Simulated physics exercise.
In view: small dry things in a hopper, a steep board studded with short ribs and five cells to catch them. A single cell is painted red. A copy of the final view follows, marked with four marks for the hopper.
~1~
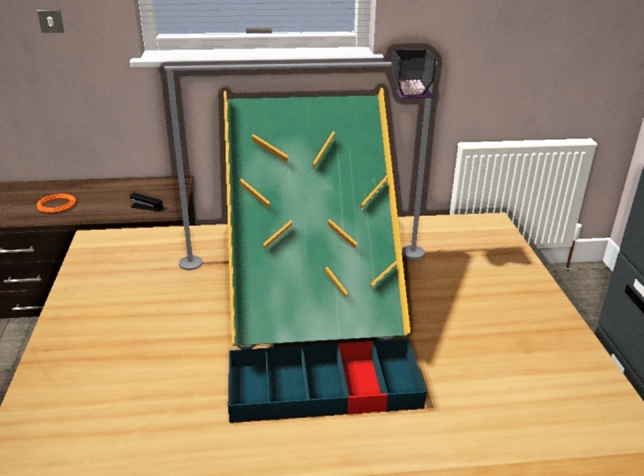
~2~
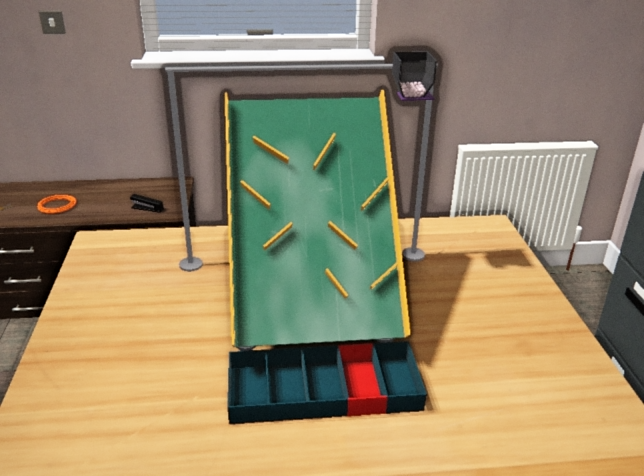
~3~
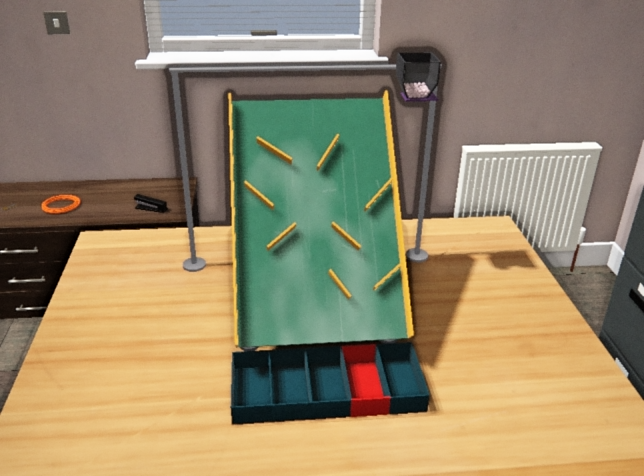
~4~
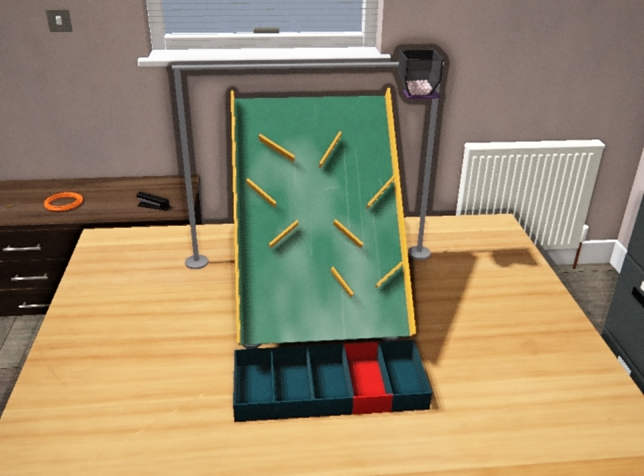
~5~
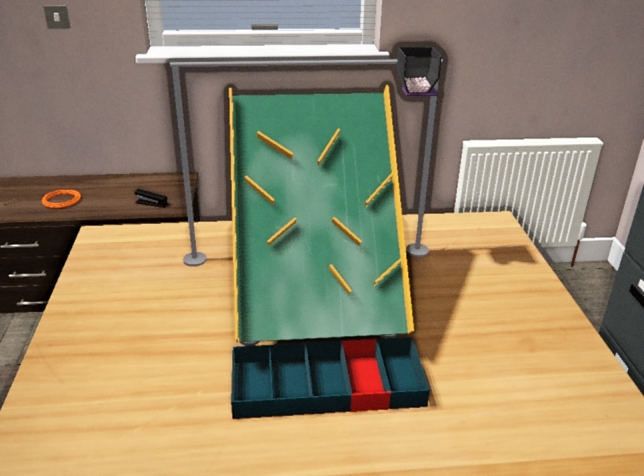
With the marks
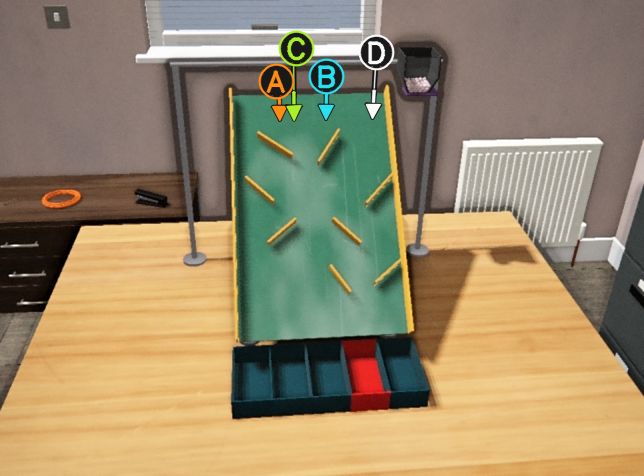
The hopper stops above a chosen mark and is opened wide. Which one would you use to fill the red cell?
Take D.
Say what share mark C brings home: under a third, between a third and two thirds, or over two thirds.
Under a third.
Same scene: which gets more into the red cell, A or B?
Here it is mark A.
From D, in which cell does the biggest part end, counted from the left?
The fourth from the left.
On the marked copy, mark A meets the board at (279, 115); mark B meets the board at (326, 114); mark C meets the board at (294, 115); mark D meets the board at (372, 113).
With A, about a quarter in the red cell, about a third in other cells, about a third outside the box.
With B, a small part in the red cell, about a third in other cells, about half outside the box.
With C, a small part in the red cell, about a third in other cells, about half outside the box.
With D, about two thirds in the red cell, about a quarter in other cells, a small part outside the box.
